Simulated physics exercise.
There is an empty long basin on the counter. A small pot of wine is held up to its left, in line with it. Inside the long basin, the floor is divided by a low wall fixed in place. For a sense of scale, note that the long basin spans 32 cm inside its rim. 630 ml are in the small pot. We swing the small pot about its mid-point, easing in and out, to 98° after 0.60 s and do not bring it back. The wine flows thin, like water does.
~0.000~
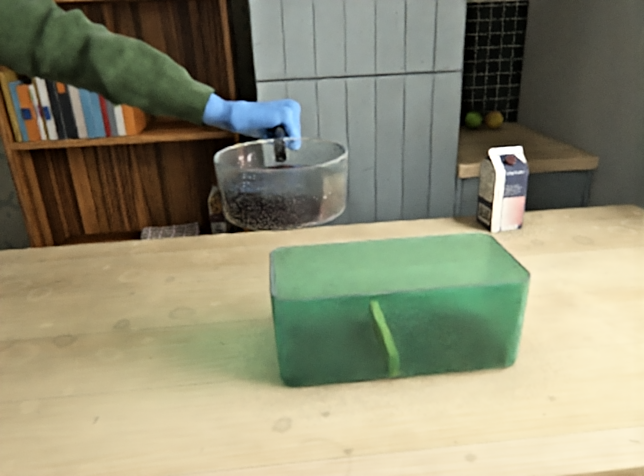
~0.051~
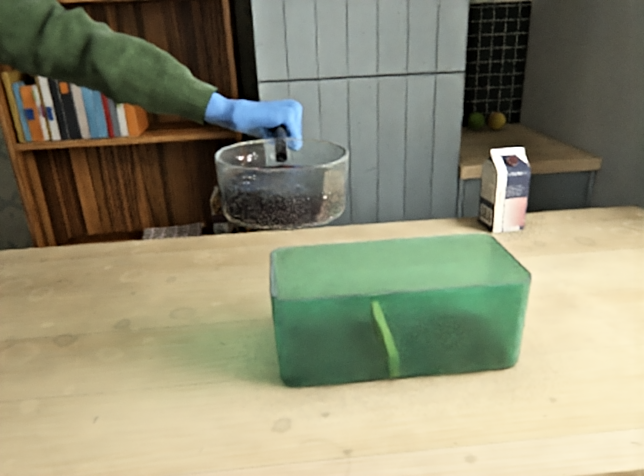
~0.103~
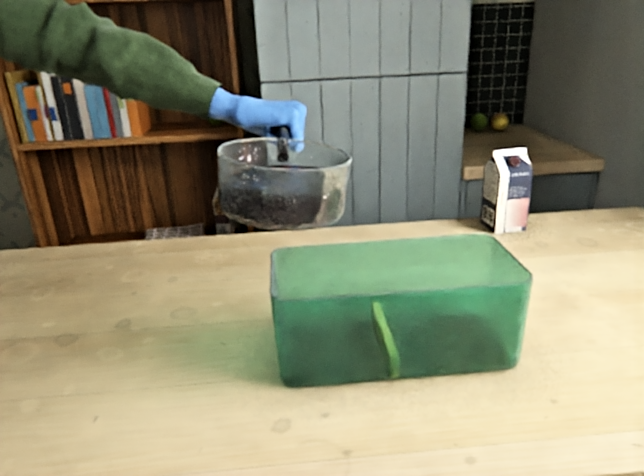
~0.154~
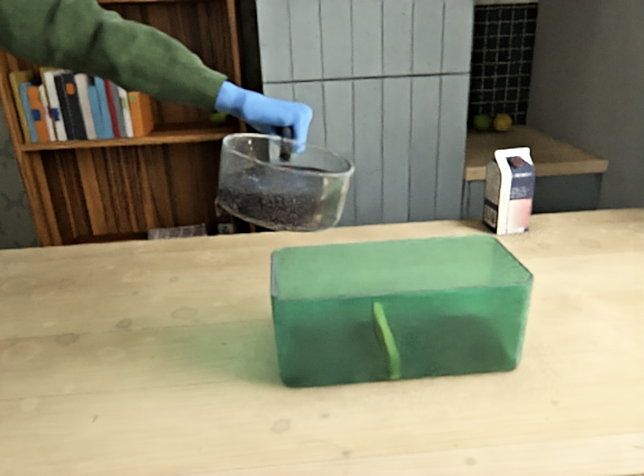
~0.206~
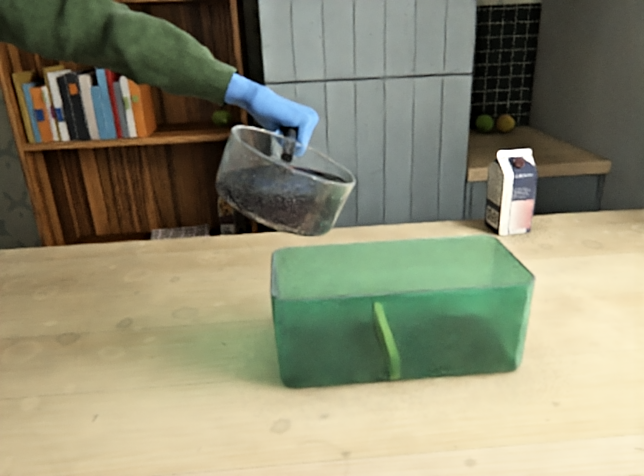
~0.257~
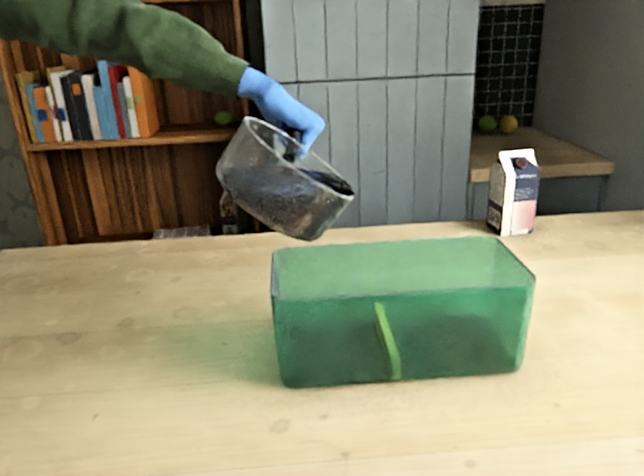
Blue-gloved hand steadily tilting a clear pot of dark liquid rightward, its lip lowering beside a long green basin on a wooden counter.
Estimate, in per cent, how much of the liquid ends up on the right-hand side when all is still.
40 %.
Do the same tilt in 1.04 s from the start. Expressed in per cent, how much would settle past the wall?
That would give about 50 percent.
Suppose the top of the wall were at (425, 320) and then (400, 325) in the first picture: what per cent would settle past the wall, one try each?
The first try gives 15 percent and the second 15 percent.
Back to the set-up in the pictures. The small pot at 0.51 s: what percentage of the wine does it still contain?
Some 26 per cent.
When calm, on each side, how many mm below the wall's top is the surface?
Left 12 mm, right 20 mm.
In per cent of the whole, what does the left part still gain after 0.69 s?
Some 14 per cent.
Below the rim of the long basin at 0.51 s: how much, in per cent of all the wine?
Close to 38 in a hundred.
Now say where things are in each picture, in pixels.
In the first picture, tilt 0°; pouring edge (346, 151); surface from (222, 184) to (343, 175); the long basin's rim runs from (271, 274) to (509, 255); the wall's top is at (383, 326).
In the second picture, tilt 2°; pouring edge (347, 153); surface from (222, 183) to (343, 176).
In the third picture, tilt 7°; pouring edge (349, 158); surface from (222, 182) to (344, 178).
In the fourth picture, tilt 15°; pouring edge (352, 168); surface from (221, 179) to (345, 180).
In the fifth picture, tilt 26°; pouring edge (353, 180); surface from (219, 175) to (348, 181).
In the sixth picture, tilt 38°; pouring edge (351, 194); surface from (221, 169) to (349, 183).
By 0.51 s the tilt is 93° and 26 per cent is still to pour, 20 is left of the wall and 18 right of it.
By 0.69 s the tilt is 98° and 10 per cent is still to pour, 46 is left of the wall and 40 right of it.
By 0.89 s the tilt is 98° and 2 per cent is still to pour, 56 is left of the wall and 39 right of it.
By 1.10 s the tilt is 98° and 0 per cent is still to pour, 58 is left of the wall and 40 right of it.
At rest 59 per cent lies left of the wall, 40 right of it and 1 outside.
